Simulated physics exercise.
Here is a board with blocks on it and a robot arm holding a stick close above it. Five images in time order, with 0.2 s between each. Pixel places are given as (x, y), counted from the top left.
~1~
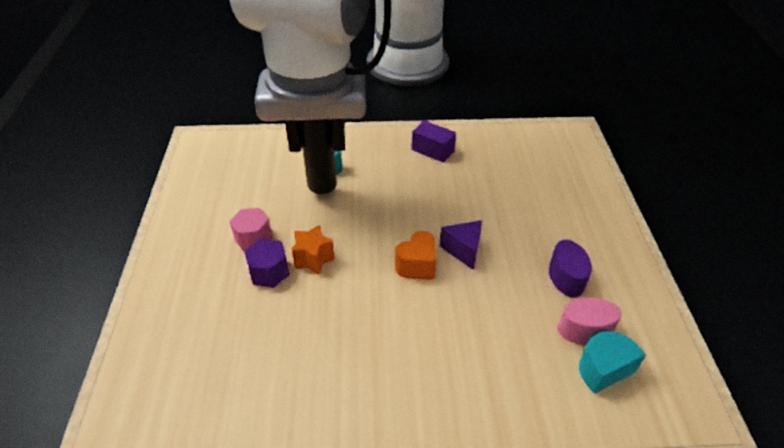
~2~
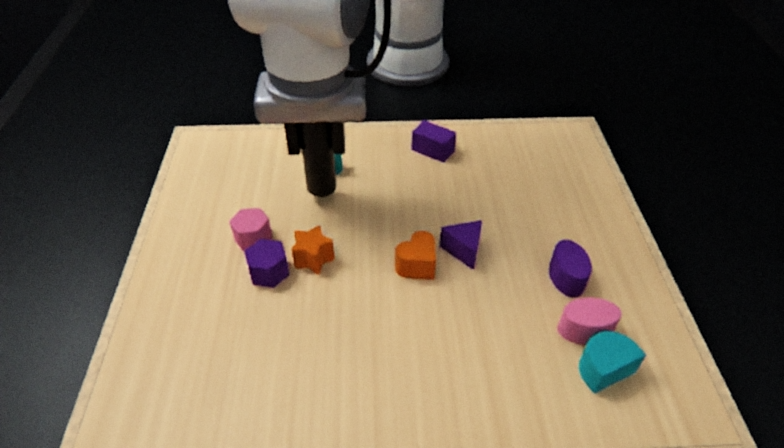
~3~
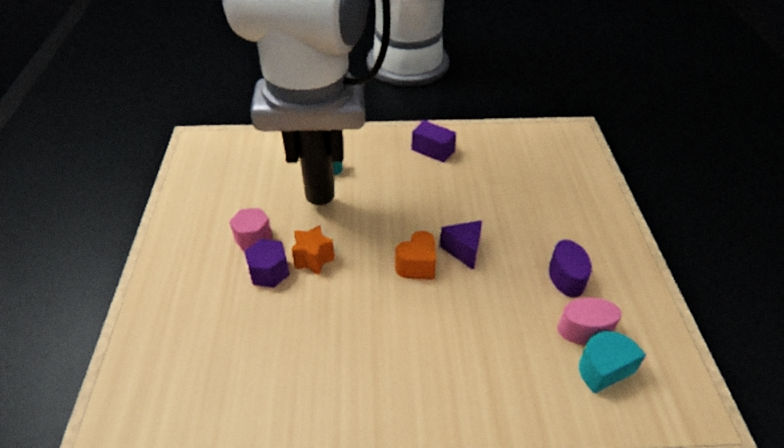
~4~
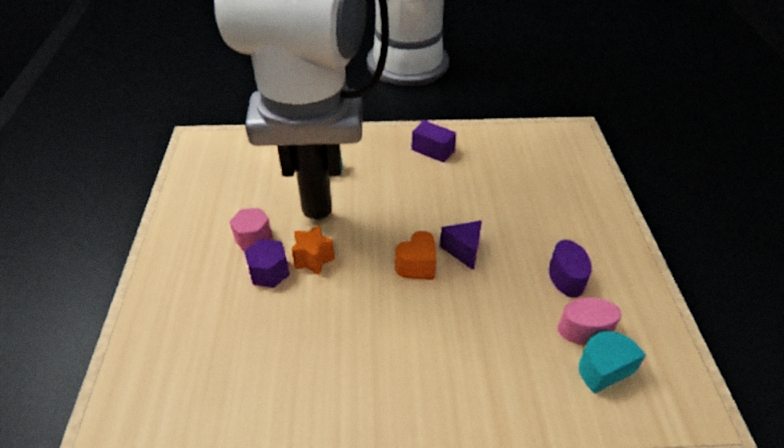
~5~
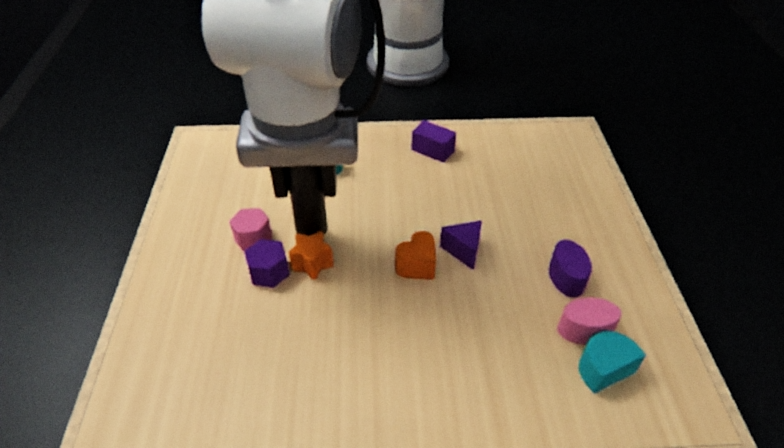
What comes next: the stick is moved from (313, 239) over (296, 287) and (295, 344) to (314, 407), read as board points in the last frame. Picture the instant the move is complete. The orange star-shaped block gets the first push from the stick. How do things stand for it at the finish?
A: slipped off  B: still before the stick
My answer is option B.
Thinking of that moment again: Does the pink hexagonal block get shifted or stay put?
The pink hexagonal block does not move.
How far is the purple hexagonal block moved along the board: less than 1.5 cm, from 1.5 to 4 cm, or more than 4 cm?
The answer here is less than 1.5 cm.
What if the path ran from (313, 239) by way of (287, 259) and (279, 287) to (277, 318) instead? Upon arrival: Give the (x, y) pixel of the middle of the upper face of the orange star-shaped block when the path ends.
The spot you're after is about (309, 270) in the image.
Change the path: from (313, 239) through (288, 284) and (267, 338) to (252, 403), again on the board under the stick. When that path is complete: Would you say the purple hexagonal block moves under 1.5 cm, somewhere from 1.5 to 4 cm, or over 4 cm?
It travels between 1.5 and 4 cm.
On the path given first. One third of the way, stick (294, 277); purple hexagonal block (258, 258), turned 25° clockwise; orange star-shaped block (300, 294).
Two thirds of the way, stick (293, 334); purple hexagonal block (258, 258), turned 25° clockwise; orange star-shaped block (303, 355), turned 15° anticlockwise.
At the end, stick (313, 398); pink hexagonal block in place; purple hexagonal block (258, 258), turned 25° clockwise; orange star-shaped block (325, 424), turned 15° anticlockwise.
